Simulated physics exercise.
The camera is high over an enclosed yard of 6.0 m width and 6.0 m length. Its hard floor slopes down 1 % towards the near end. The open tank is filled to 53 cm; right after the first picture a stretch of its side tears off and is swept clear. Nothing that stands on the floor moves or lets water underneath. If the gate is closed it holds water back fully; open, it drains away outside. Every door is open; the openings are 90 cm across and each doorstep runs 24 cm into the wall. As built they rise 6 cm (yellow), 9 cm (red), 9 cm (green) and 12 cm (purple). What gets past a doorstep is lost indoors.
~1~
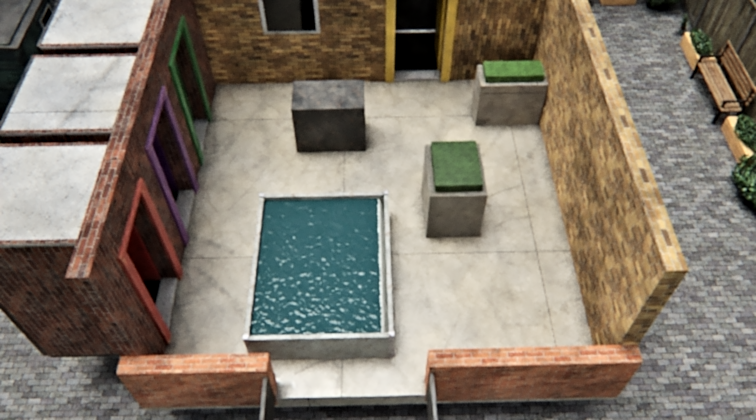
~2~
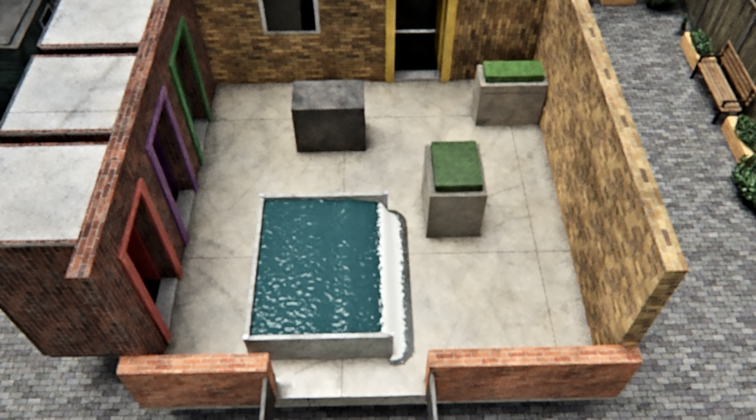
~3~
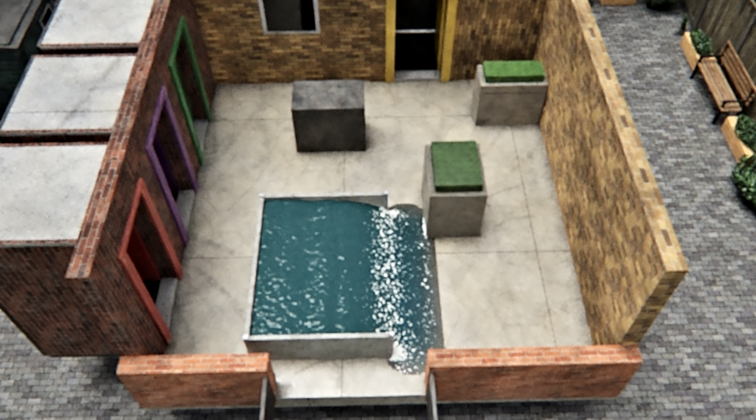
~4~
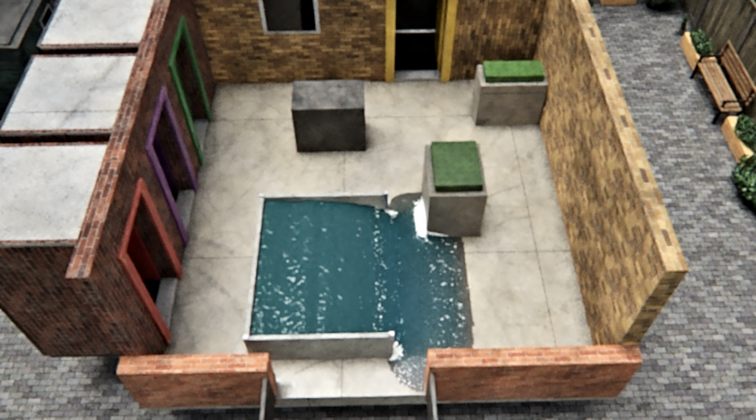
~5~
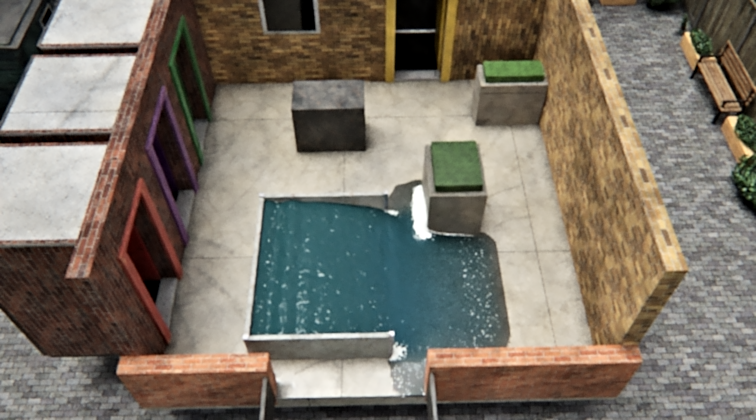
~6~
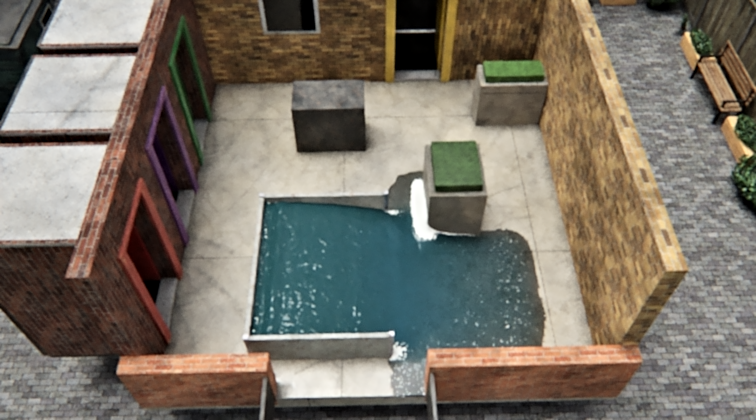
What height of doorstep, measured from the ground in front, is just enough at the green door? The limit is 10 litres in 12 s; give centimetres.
At least 6 cm or so.
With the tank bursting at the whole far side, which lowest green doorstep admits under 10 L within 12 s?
Some 21 cm.
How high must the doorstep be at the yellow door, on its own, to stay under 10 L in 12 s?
Roughly 8.0 cm at yellow.
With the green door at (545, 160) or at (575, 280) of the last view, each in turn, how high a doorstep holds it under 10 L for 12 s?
About 13.5 and 32 cm.
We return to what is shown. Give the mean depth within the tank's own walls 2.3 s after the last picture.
About 12 cm.
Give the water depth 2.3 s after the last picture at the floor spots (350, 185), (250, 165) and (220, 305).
About 1, 1 and 0 cm.
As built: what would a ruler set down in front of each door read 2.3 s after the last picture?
Depths in cm: Yellow 8, red 0, green 0, purple 0.
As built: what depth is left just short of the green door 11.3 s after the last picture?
Some 5.0 cm.
Then, 0.7 s after the last picture water covers 30 % of the floor, deepest (38 cm) near (597, 373); it has not reached the green door.
Then, 2.3 s after the last picture water covers 55 % of the floor, deepest (32 cm) near (597, 373); it has not reached the green door.
Then, 11.3 s after the last picture water covers 100 % of the floor, deepest (12 cm) near (160, 383); 5 cm at the green door, 1 litre in over its 9 cm doorstep.
At the green door as built, the water peaked near 10 cm, 6.1 s after the last picture.
With a doorstep of 5.5 cm, 15 litres would have come in within the 12 s; with 7.5 cm, 4 litres. So under 10 litres takes about 6 cm.
